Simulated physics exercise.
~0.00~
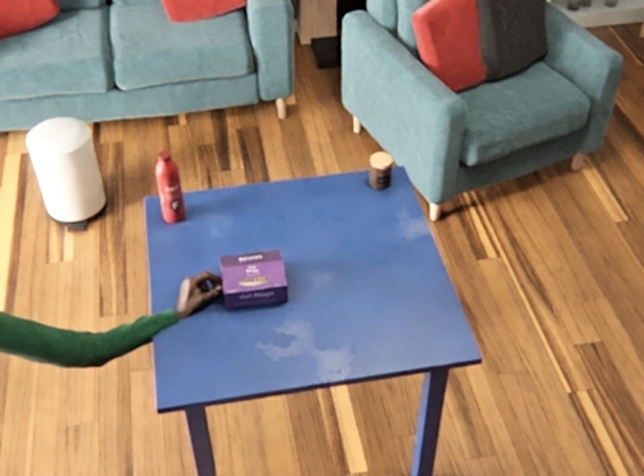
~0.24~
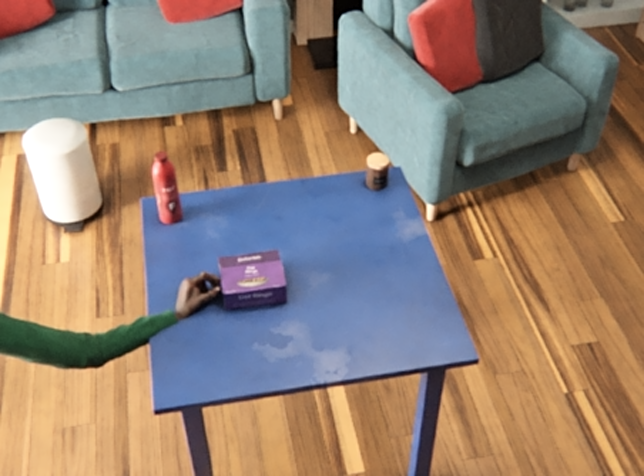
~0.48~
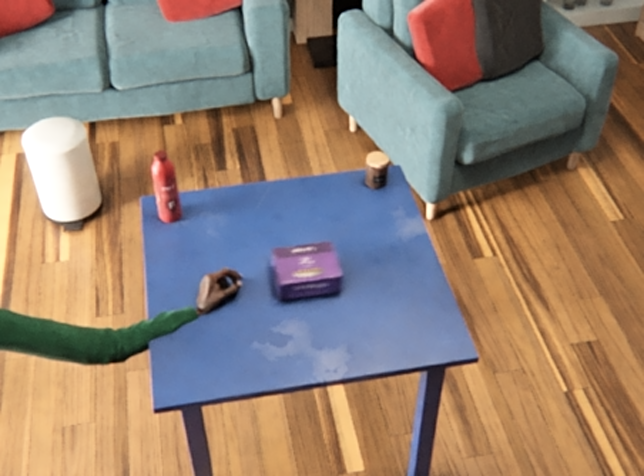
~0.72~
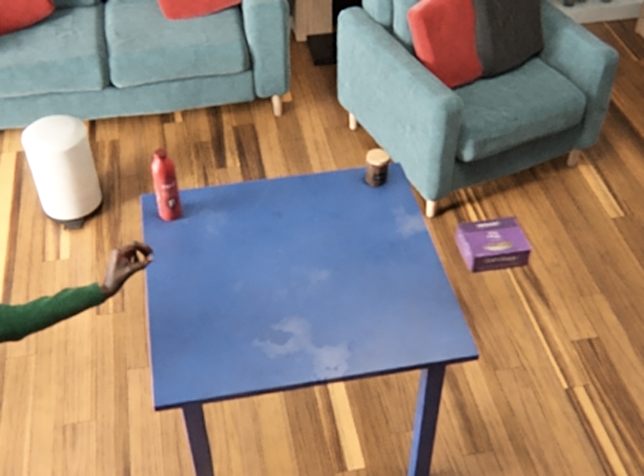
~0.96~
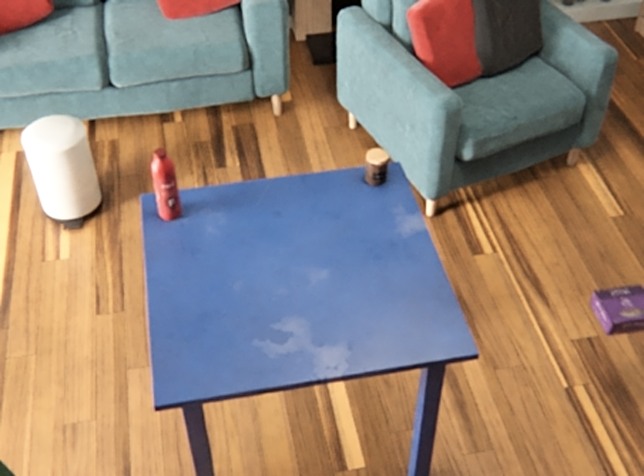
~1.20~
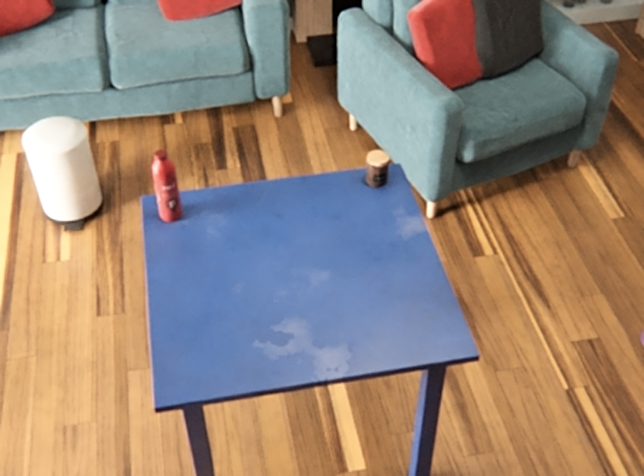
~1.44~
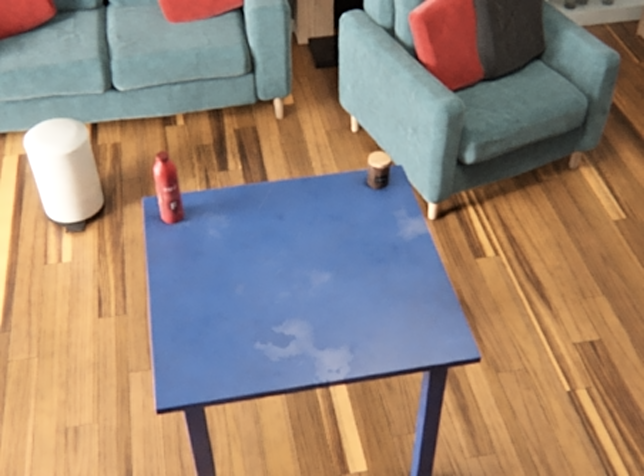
At the start, a hand in a green sleeve rests against the left side of a purple box on a blue table, with a red bottle and a brown jar standing near the far edge. The hand pushes the box to the right, then lets go and draws back as the box keeps sliding. The box travels past the table's right edge and continues rightward and down over the wooden floor, while the arm withdraws to the left. It then passes out of view on the right, leaving the bottle and jar still in place on the table.
